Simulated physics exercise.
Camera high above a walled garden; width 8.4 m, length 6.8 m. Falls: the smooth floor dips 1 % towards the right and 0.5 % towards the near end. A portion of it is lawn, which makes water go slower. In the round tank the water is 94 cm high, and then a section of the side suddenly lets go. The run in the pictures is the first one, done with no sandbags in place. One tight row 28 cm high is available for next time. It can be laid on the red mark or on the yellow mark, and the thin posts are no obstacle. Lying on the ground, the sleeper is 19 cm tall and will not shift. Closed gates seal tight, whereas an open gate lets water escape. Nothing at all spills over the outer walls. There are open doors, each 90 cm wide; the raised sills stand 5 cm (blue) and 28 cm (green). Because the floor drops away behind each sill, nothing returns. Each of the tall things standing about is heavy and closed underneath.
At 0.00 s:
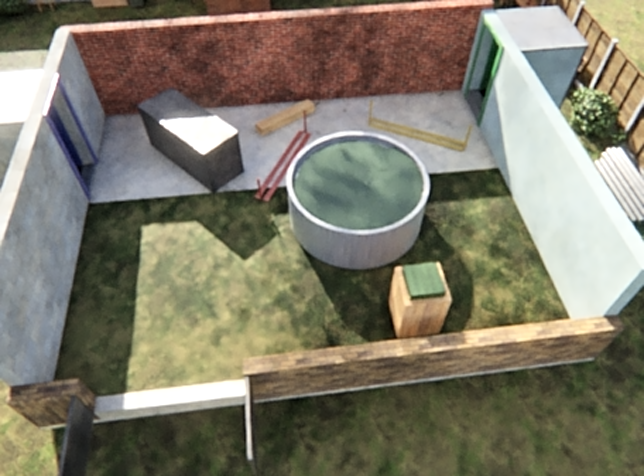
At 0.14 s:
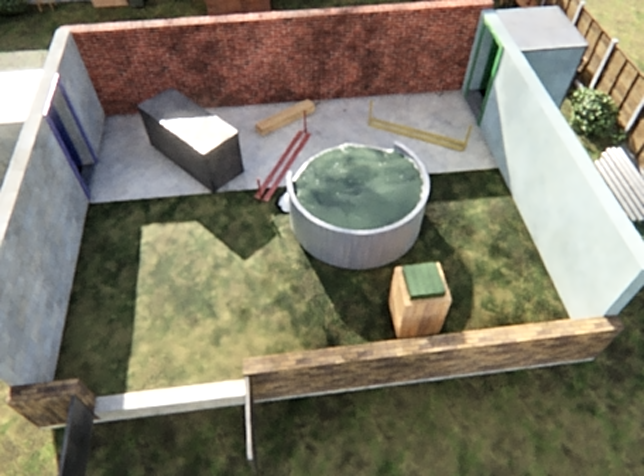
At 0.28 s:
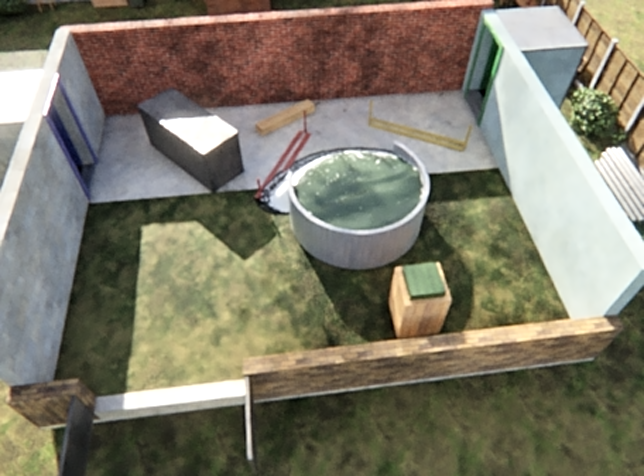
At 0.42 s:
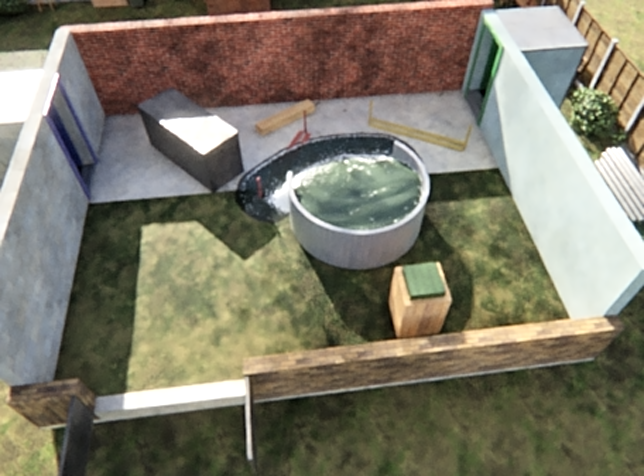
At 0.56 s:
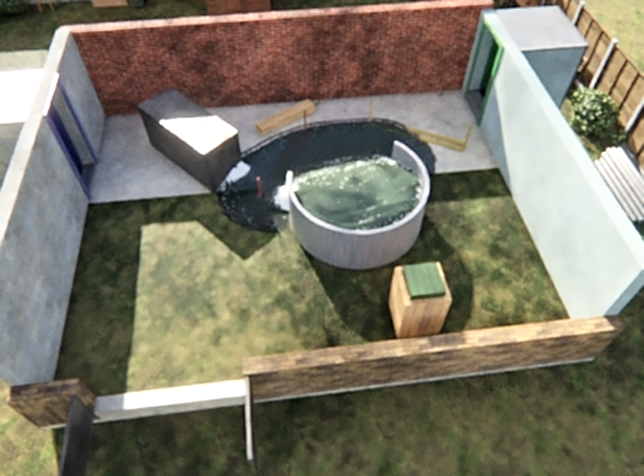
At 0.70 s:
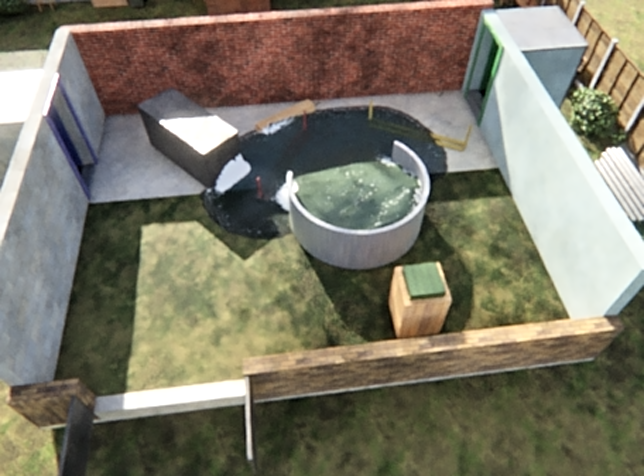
The clip shows a round grey tank of water standing in a walled garden. Its far side opens, and dark water pours out, spreading in a widening pool across the paving behind it and the grass to its left.
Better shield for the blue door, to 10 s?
Red outline.
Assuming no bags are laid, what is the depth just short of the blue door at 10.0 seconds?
I'd say close to 2.5 cm.
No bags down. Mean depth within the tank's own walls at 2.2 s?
Average: 25 cm.
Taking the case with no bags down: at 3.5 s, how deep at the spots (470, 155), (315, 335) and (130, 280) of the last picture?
Around 14 cm, 0 cm and 3 cm.
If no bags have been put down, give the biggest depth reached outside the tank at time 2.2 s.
43 cm.
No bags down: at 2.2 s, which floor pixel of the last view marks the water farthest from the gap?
Near pixel (106, 118).
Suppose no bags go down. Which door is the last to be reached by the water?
That would be the blue door.
After 1.4 s water covers 40 % of the floor and is deepest (53 cm) near (324, 102) in the run without bags; in at the blue door, 0 L with no bags, 0 L with the row on red, 0 L on yellow.
After 2.2 s water covers 45 % of the floor and is deepest (43 cm) near (324, 102) in the run without bags; in at the blue door, 0 L with no bags, 0 L with the row on red, 0 L on yellow.
After 3.5 s water covers 65 % of the floor and is deepest (34 cm) near (225, 109) in the run without bags; in at the blue door, 4 L with no bags, 0 L with the row on red, 8 L on yellow.
After 6.0 s water covers 85 % of the floor and is deepest (18 cm) near (422, 119) in the run without bags; in at the blue door, 20 L with no bags, 4 L with the row on red, 28 L on yellow.
After 10.0 s water covers 100 % of the floor and is deepest (17 cm) near (562, 342) in the run without bags; in at the blue door, 21 L with no bags, 4 L with the row on red, 29 L on yellow.
